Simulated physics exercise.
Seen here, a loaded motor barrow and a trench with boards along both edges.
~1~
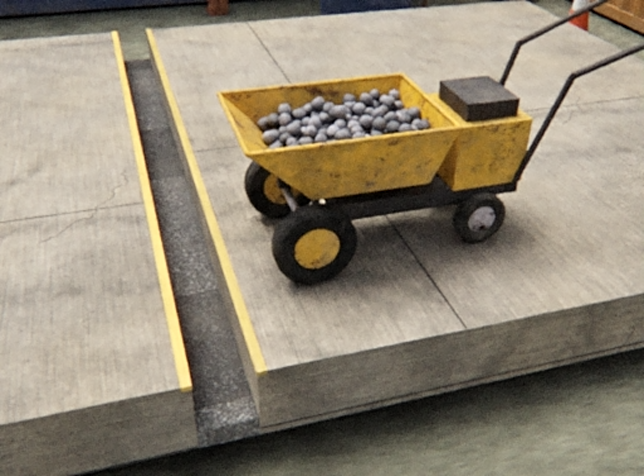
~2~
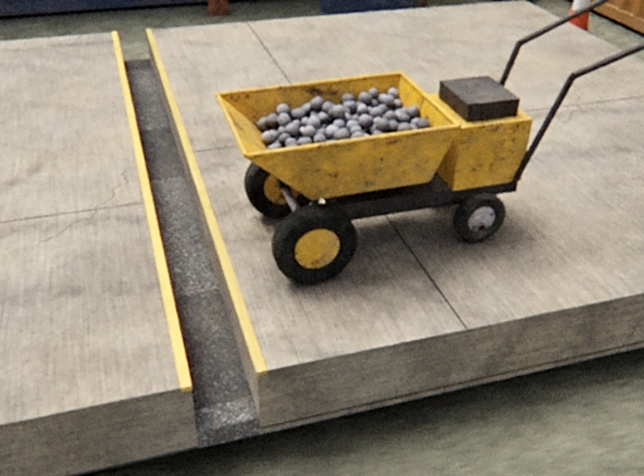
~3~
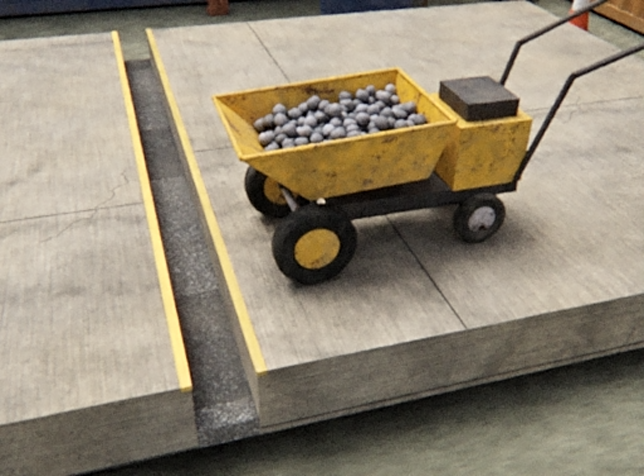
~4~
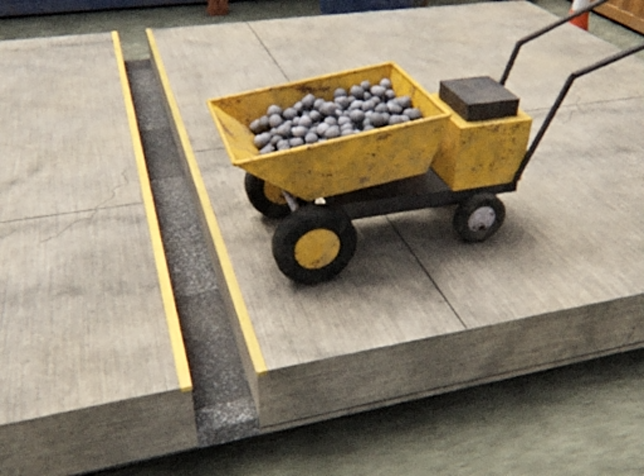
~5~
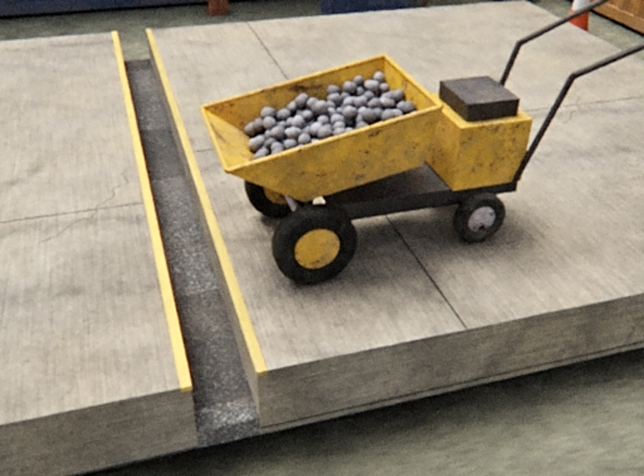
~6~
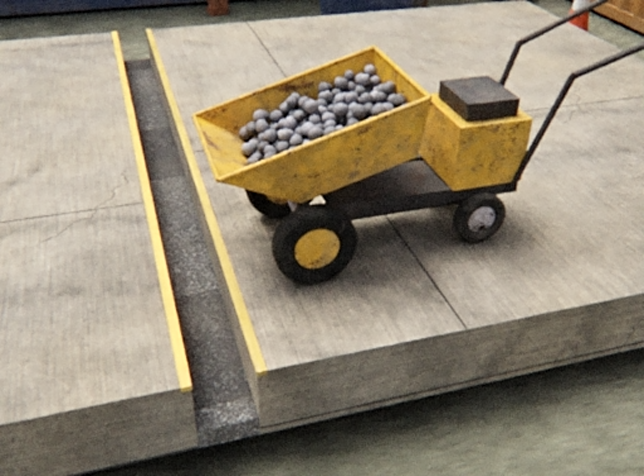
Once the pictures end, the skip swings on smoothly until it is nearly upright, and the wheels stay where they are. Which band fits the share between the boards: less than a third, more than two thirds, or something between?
Between the edges lies less than a third of the load.
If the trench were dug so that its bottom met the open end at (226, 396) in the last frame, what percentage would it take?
Some 20 per cent.
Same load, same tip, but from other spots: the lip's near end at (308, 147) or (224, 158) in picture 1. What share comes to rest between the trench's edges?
First some 90, then 0 per cent.
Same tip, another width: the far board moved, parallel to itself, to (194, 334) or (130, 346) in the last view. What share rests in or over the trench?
Roughly 0 per cent, and 90 per cent.
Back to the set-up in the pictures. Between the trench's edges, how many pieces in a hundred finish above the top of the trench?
It comes to 10 per cent or so.
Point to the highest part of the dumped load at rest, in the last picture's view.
Near (134, 251).
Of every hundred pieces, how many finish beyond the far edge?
Roughly 60 in a hundred.
Soon, skip tipped steeply; all in the skip.
A while on, skip tipped steeply; most in the skip; a small part in or heaped over the trench; about a quarter beyond it; a stray few falling.
Towards the end, skip tipped right over; about a quarter in the skip; about a quarter in or heaped over the trench; about two thirds beyond it.
Finally, skip tipped right over; about a quarter in the skip; about a quarter in or heaped over the trench; about two thirds beyond it.
